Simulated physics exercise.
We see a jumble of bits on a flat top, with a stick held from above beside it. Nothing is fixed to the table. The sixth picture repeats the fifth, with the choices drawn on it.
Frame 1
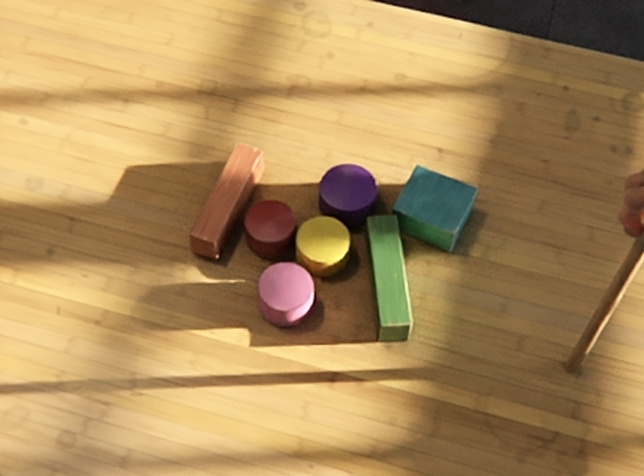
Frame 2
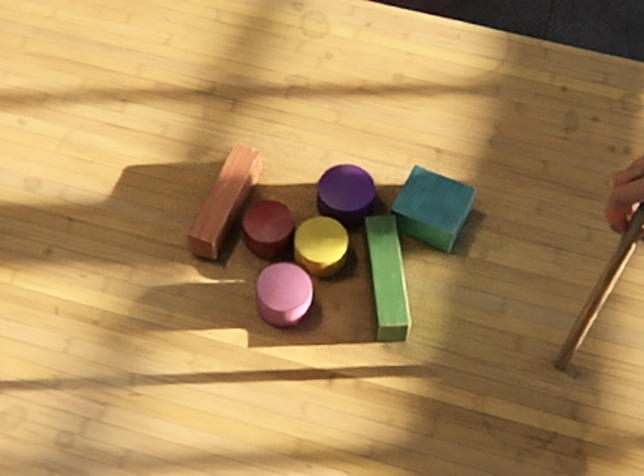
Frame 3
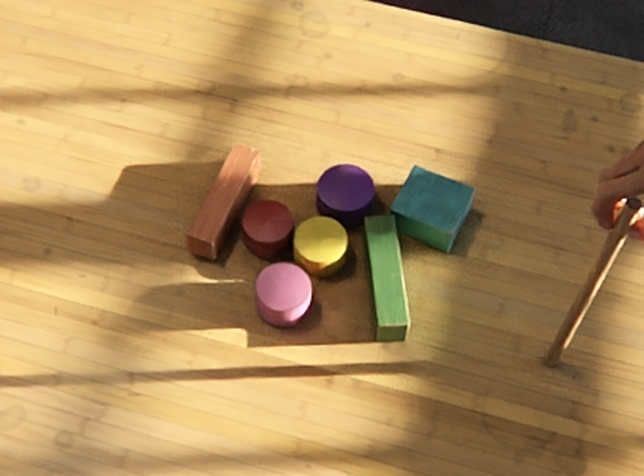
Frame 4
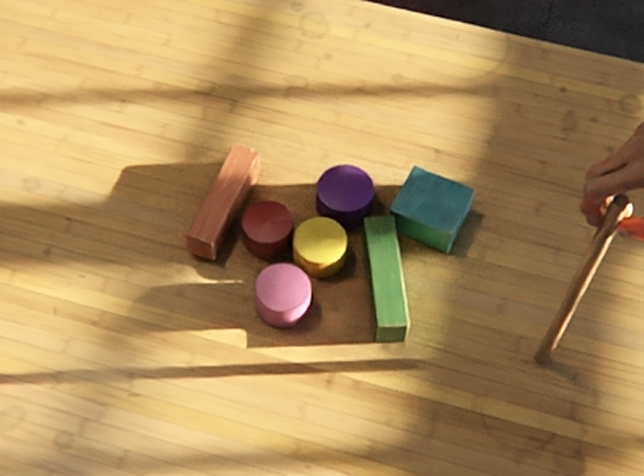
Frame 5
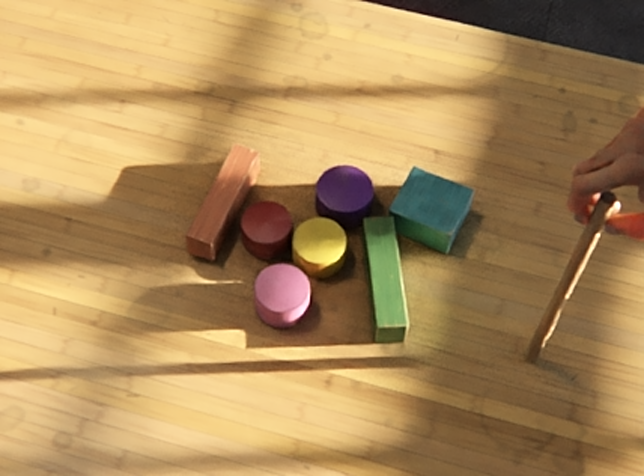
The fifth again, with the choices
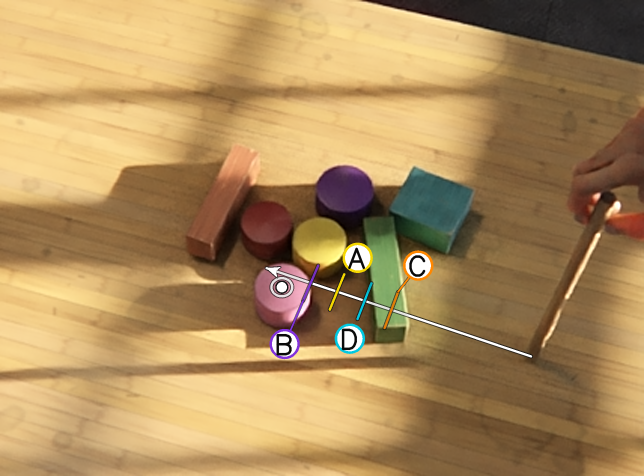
On a sunlit wooden tabletop, a hand slides an upright stick slightly left beside a still cluster of colourful blocks and discs.
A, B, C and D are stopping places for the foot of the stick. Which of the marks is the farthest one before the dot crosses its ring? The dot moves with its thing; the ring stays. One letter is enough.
No farther than D.
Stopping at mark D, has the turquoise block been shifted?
No.
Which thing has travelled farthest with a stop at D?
The green bar.
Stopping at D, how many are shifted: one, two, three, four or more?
One.
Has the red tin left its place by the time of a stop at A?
Yes.
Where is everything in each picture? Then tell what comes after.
Green bar (387, 277); pink tin (286, 295); turquoise block (434, 208), in the first picture.
Turquoise block (432, 208); purple tin (346, 196), in the second picture.
Orange bar (225, 201); yellow tin (320, 246), in the third picture.
Red tin (268, 229); green bar (384, 278), in the fourth picture.
Pink tin (282, 296); turquoise block (430, 209); purple tin (344, 197), in the fifth picture.
On the copy, A at (338, 292); B at (311, 283); C at (391, 310); D at (364, 300); the arrow from (531, 356) to (266, 268); the white dot at (282, 287).
On D. First, foot of the stick (469, 336).
Then, foot of the stick (408, 316).
Finally, foot of the stick (364, 301); green bar (352, 272); the dot is still in its ring.
By contrast, A shifts the dotted thing to (254, 279); B shifts the dotted thing to (225, 259); C keeps the dot in but is short.
